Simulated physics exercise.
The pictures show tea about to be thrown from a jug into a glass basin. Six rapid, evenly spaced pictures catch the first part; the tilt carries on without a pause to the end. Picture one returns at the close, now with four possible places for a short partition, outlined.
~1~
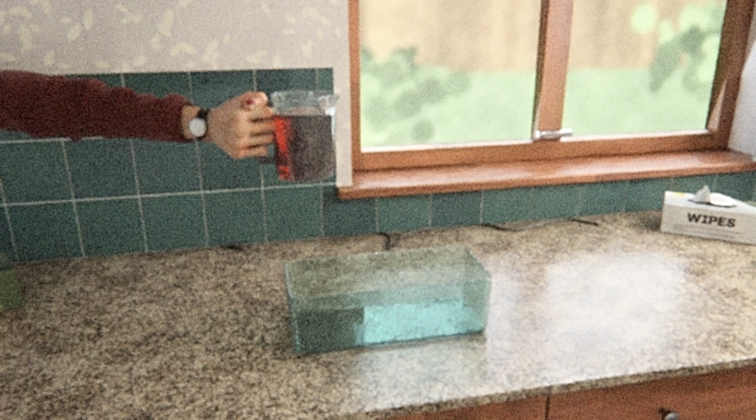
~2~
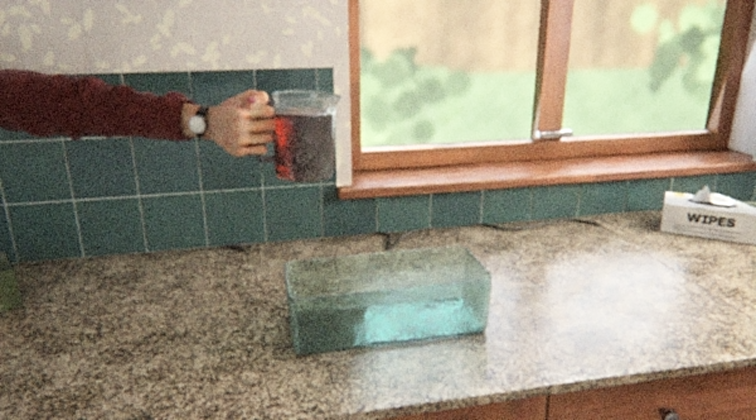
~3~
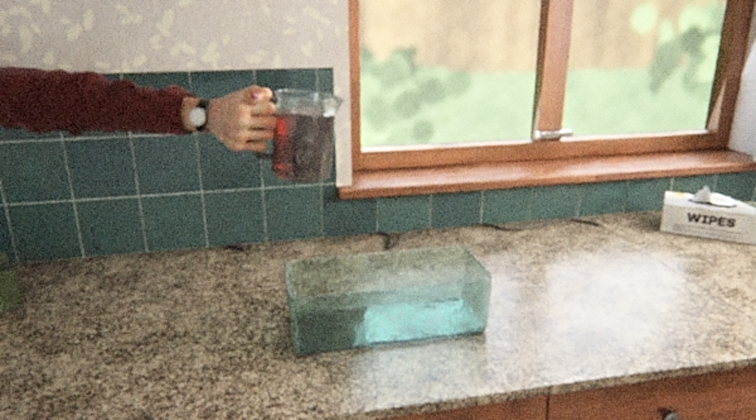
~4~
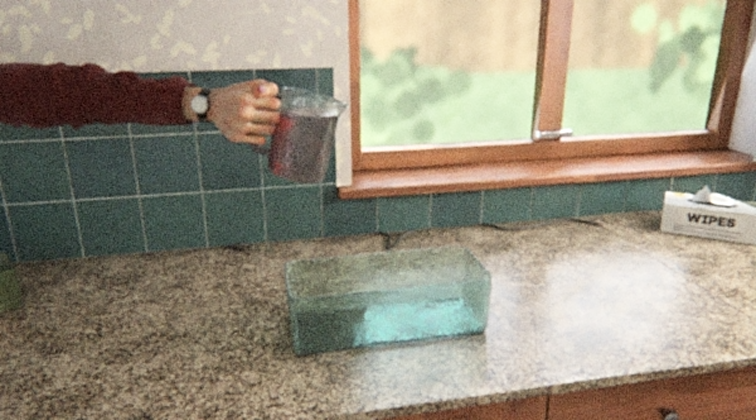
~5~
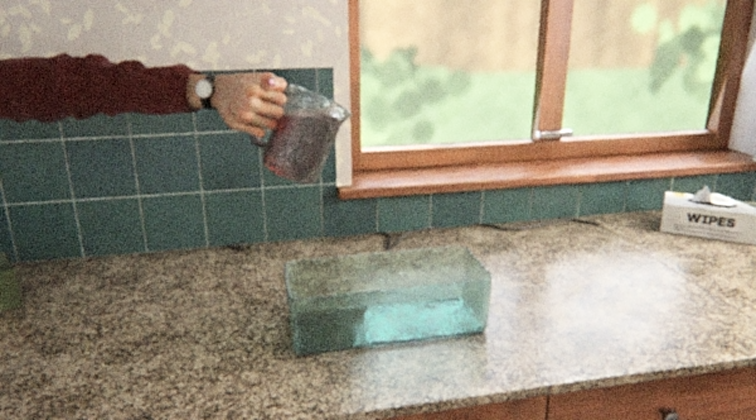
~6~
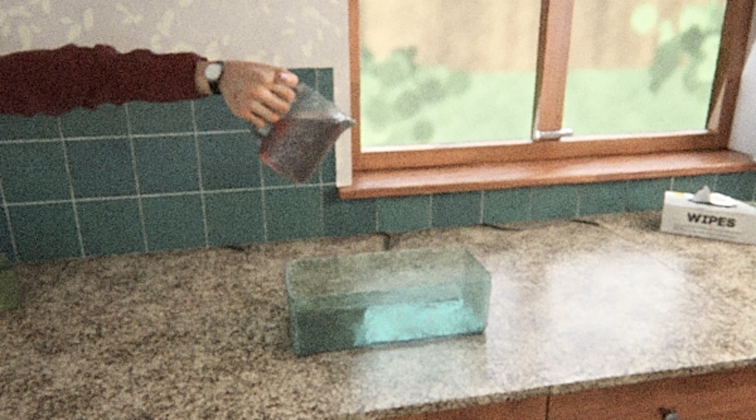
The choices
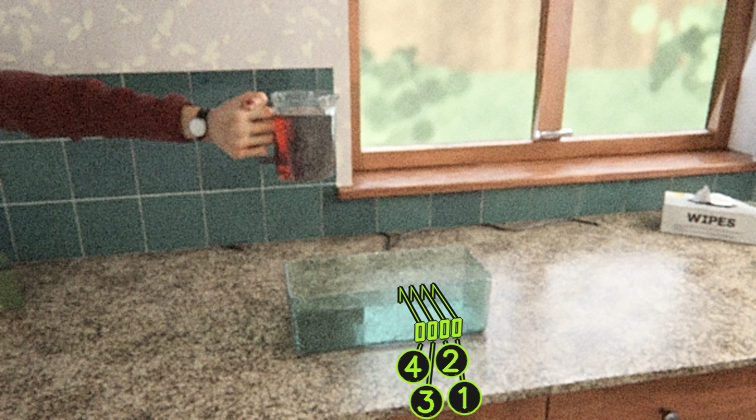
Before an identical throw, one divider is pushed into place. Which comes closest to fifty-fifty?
4 is best.
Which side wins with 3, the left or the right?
More ends on the left.
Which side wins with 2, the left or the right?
The left one.
In lime, 1 at (457, 340); 2 at (445, 341); 3 at (433, 343); 4 at (420, 344).
For place 1, about 80 % ends left of the wall and 14 % right of it; 6 % is lost outside.
For place 2, about 78 % ends left of the wall and 12 % right of it; 10 % is lost outside.
For place 3, about 82 % ends left of the wall and 9 % right of it; 8 % is lost outside.
For place 4, about 46 % ends left of the wall and 50 % right of it; 3 % is lost outside.
